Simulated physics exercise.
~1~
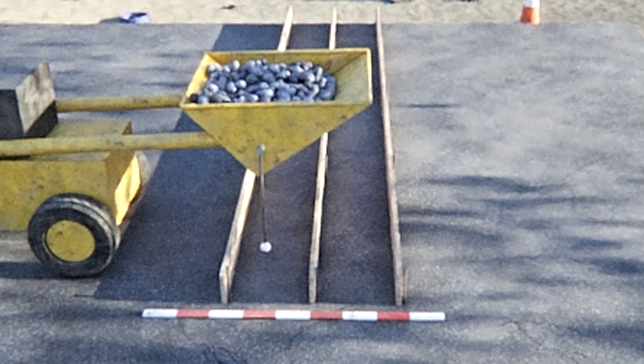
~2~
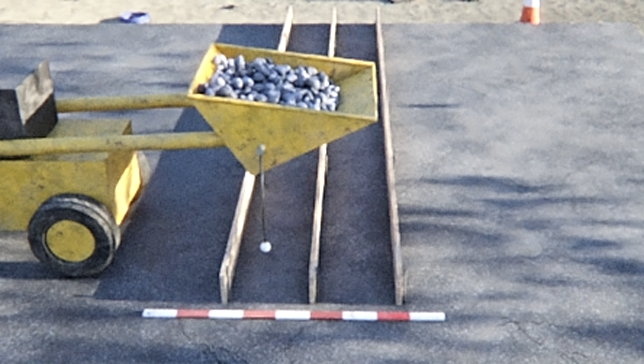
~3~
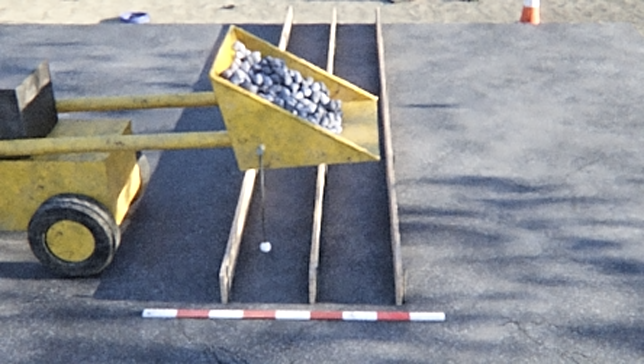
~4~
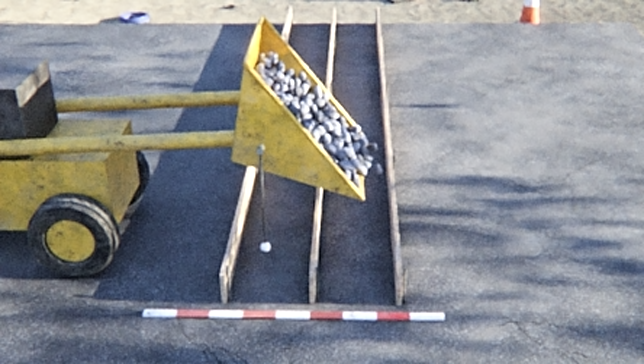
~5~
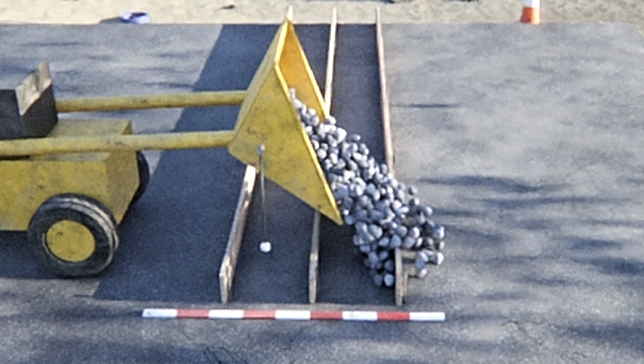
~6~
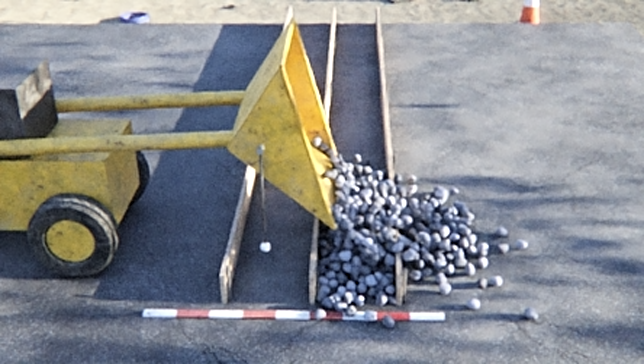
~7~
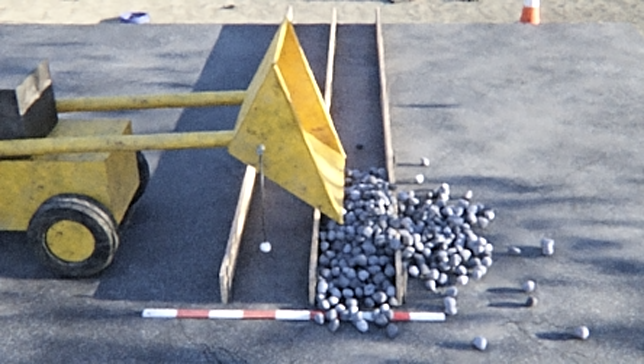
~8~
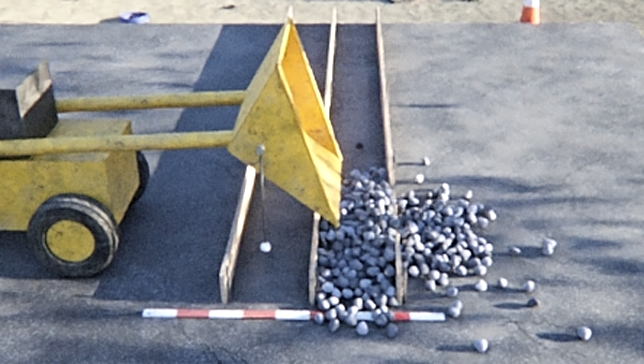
A yellow loader tipped its bucket forward and poured round gray stones onto the pavement, where they tumbled between the right-hand boards and spilled past the last one, leaving the bucket empty beside a spread-out heap with a few strays.
